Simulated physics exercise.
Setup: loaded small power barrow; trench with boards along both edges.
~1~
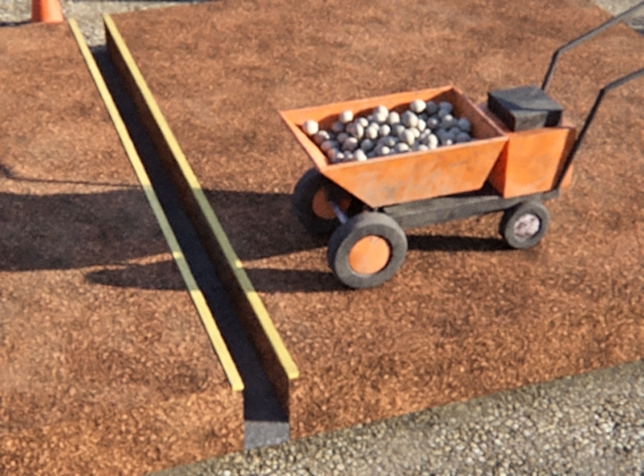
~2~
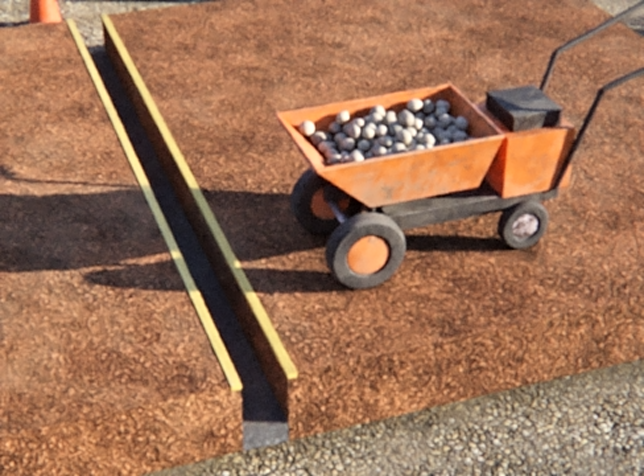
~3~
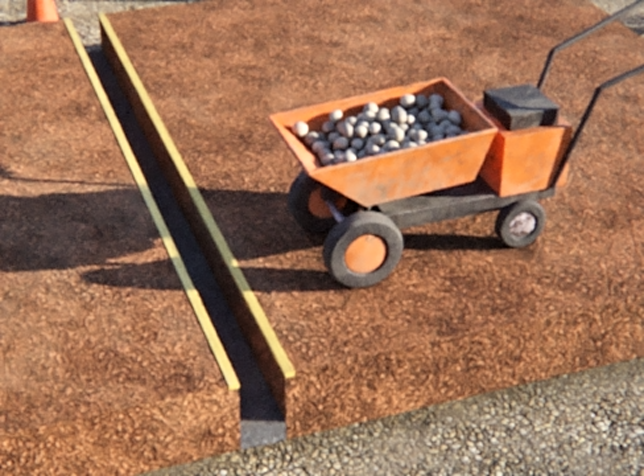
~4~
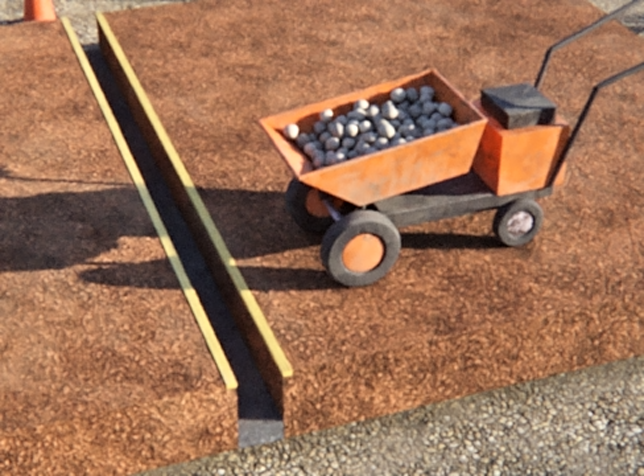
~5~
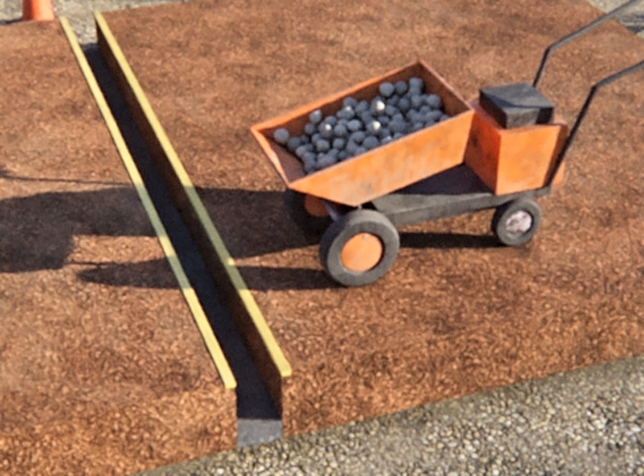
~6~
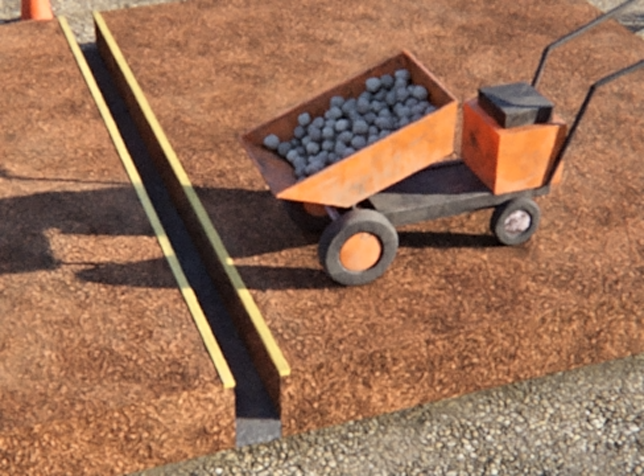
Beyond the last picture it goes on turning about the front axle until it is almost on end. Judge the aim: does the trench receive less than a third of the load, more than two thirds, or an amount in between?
It receives more than two thirds.
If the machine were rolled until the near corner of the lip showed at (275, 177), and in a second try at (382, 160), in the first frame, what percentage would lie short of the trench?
0 % and 30 %.
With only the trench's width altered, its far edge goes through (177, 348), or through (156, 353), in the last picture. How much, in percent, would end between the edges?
Lab note: Try one 100 per cent, try two 100 per cent.
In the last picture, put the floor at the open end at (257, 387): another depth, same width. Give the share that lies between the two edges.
Something close to 40 per cent.
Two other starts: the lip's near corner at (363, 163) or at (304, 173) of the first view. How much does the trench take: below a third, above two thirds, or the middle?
The middle third; one to two thirds.
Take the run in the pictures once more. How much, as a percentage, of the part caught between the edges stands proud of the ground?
I'd estimate around 10 %.
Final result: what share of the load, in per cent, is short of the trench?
Share of load: Near 0 %.
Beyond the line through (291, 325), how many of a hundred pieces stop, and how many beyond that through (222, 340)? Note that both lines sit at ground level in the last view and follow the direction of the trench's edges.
Roughly 100 and 30 %.
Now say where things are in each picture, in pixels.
Lip of the skip at (320, 170), level; top of the load at (398, 132), river pebbles; first edge of the trench at (272, 333); far edge at (219, 344), the trench under half as wide as the skip, and about as deep as wide, in the first picture.
Lip of the skip at (317, 171), tipped barely; top of the load at (409, 134), in the second picture.
Lip of the skip at (309, 174), tipped barely; top of the load at (402, 131), in the third picture.
Lip of the skip at (299, 178), tipped a little; top of the load at (400, 117), in the fourth picture.
Lip of the skip at (288, 186), tipped a little; top of the load at (414, 117), in the fifth picture.
Lip of the skip at (277, 196), tipped clearly; top of the load at (402, 110); first edge of the trench at (264, 330); far edge at (210, 341), in the sixth picture.
Soon after the last picture, skip tipped steeply; all in the skip.
A little later, skip tipped right over; about two thirds in the skip; about a third in or heaped over the trench; a small part beyond it; a stray few falling.
Later still, skip tipped right over; a small part in the skip; most in or heaped over the trench; about a quarter beyond it.
By the end, skip tipped right over; a stray few in the skip; a stray few short of the trench; most in or heaped over the trench; about a quarter beyond it.
